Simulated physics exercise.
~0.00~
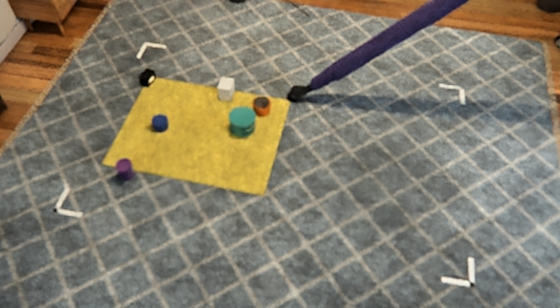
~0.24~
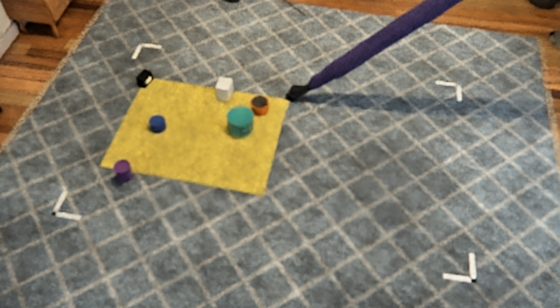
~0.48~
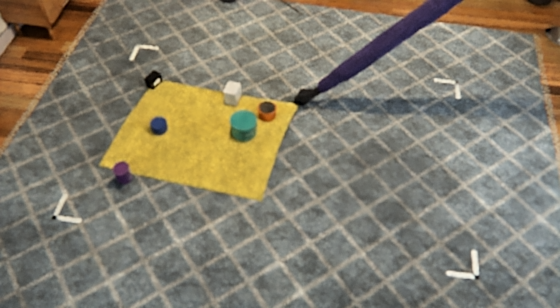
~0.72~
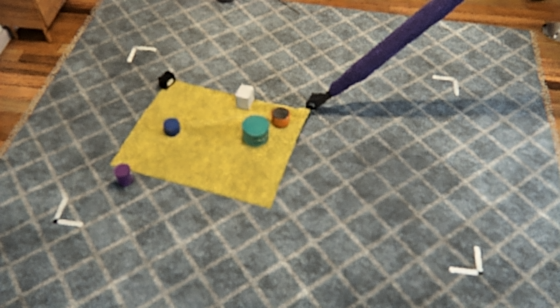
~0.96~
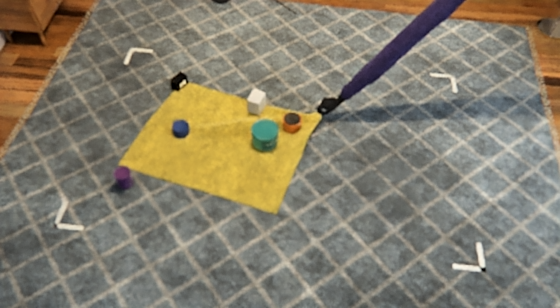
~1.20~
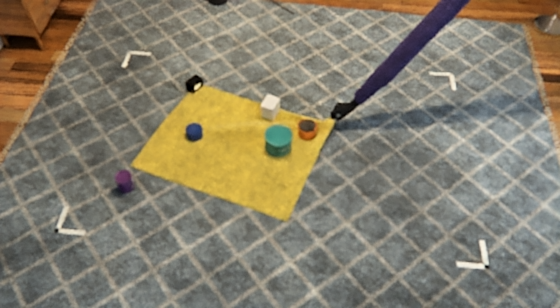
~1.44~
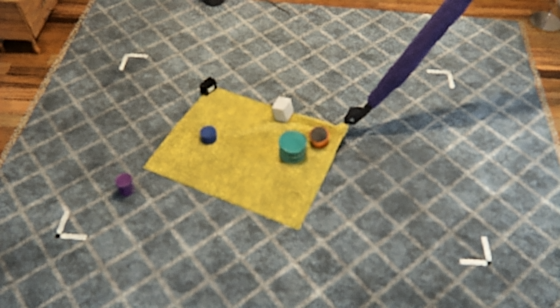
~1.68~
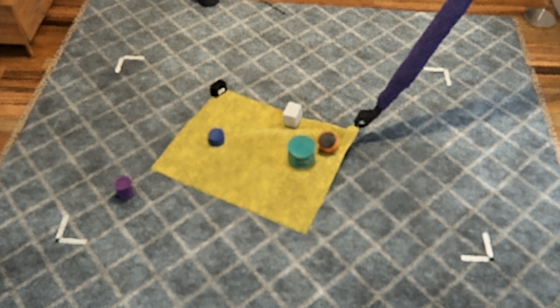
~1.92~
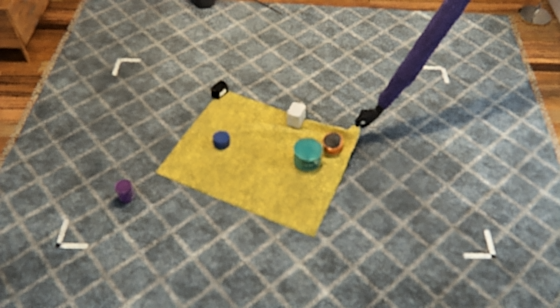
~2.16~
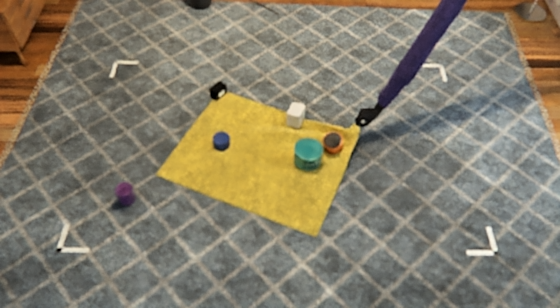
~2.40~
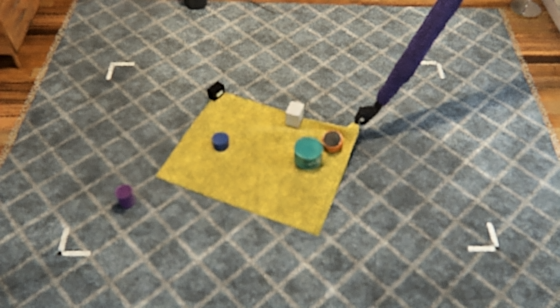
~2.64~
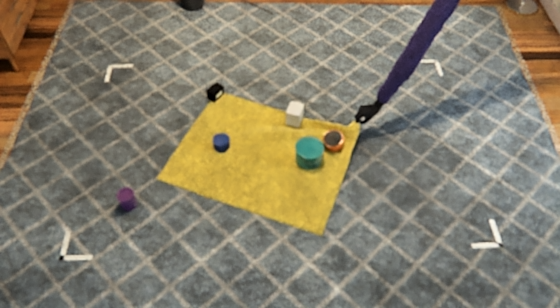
A yellow mat lies on a blue-grey patterned rug in a room with a wooden floor, seen from above at an angle. A white crate, an orange pot and a teal bucket sit toward its right side, a blue tub toward the left, a black box at the far left corner and a purple bucket by the near left corner. A long purple pole at the far right corner shifts rightward, and the mat slides and turns with it, carrying most objects along. The purple bucket stays behind on the rug. Finally, pole and mat rest, the others still together.
